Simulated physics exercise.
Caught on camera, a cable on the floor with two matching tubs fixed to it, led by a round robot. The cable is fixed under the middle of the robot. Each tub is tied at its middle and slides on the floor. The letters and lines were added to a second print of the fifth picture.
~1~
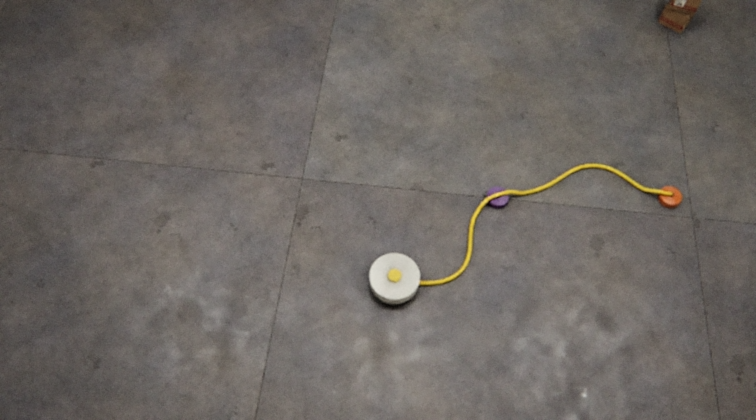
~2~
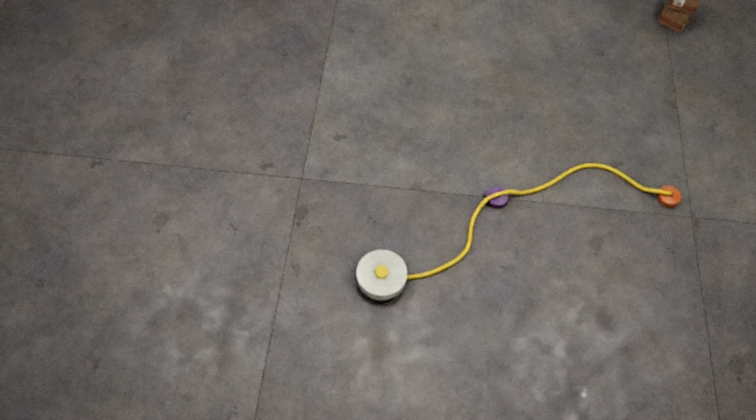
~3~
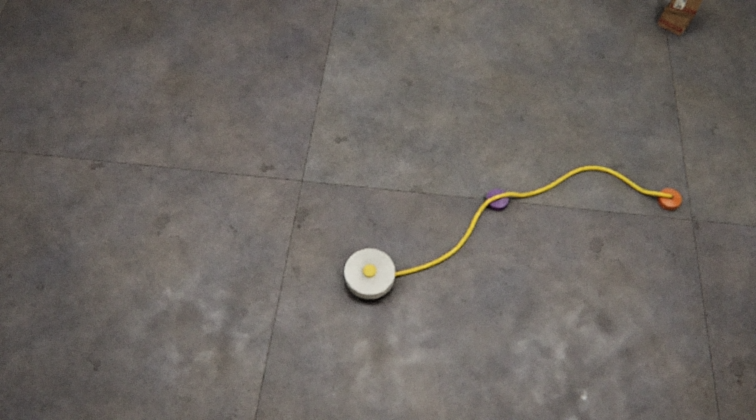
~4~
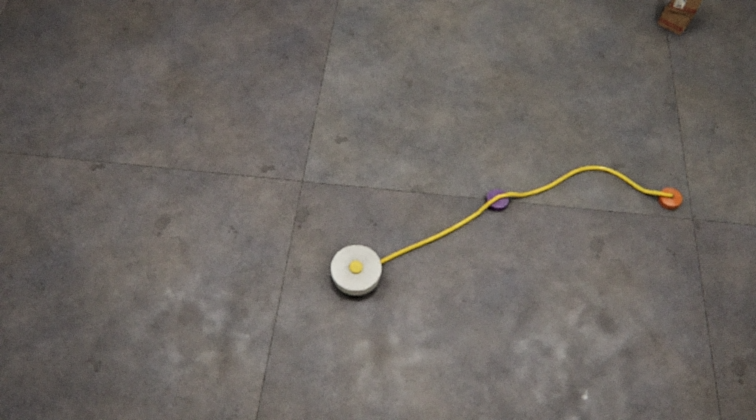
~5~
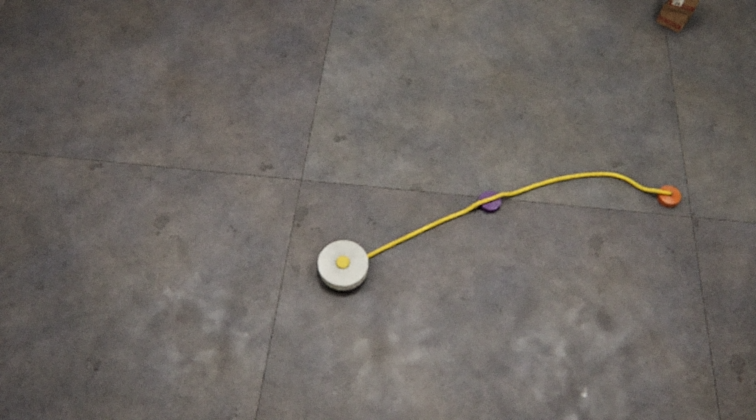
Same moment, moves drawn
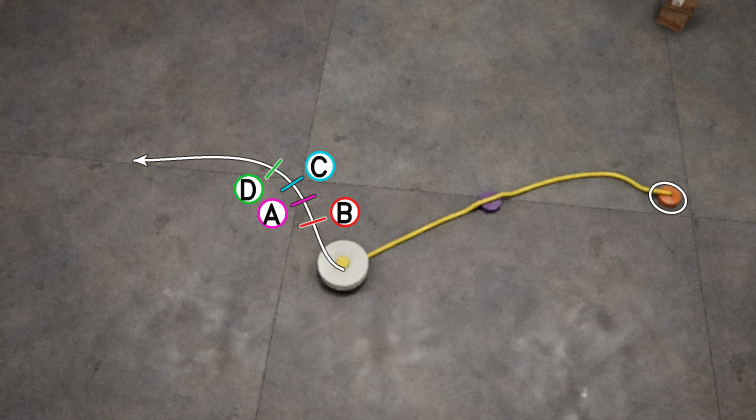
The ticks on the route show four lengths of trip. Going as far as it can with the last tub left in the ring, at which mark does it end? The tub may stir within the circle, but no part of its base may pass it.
No farther than B.
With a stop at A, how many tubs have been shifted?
By then, two.
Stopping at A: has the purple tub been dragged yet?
By then, yes.
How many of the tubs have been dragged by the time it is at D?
Two.
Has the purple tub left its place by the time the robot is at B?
Yes.
On the marked copy, A at (303, 200); B at (313, 222); C at (292, 184); D at (274, 169); the ring at (668, 198); the route from (344, 270) via (267, 166) to (134, 160).
Taking B. A third of the way, robot (327, 253); orange tub (669, 196); purple tub (482, 205).
Two thirds of the way, robot (319, 235); orange tub (669, 196); purple tub (480, 206).
When it is over, robot (312, 218); orange tub (667, 196); purple tub (476, 207); the ringed tub at the far end is still in its ring.
As for the rest, A drags the last tub to (658, 196); C drags the last tub to (645, 196); D drags the last tub to (623, 197).
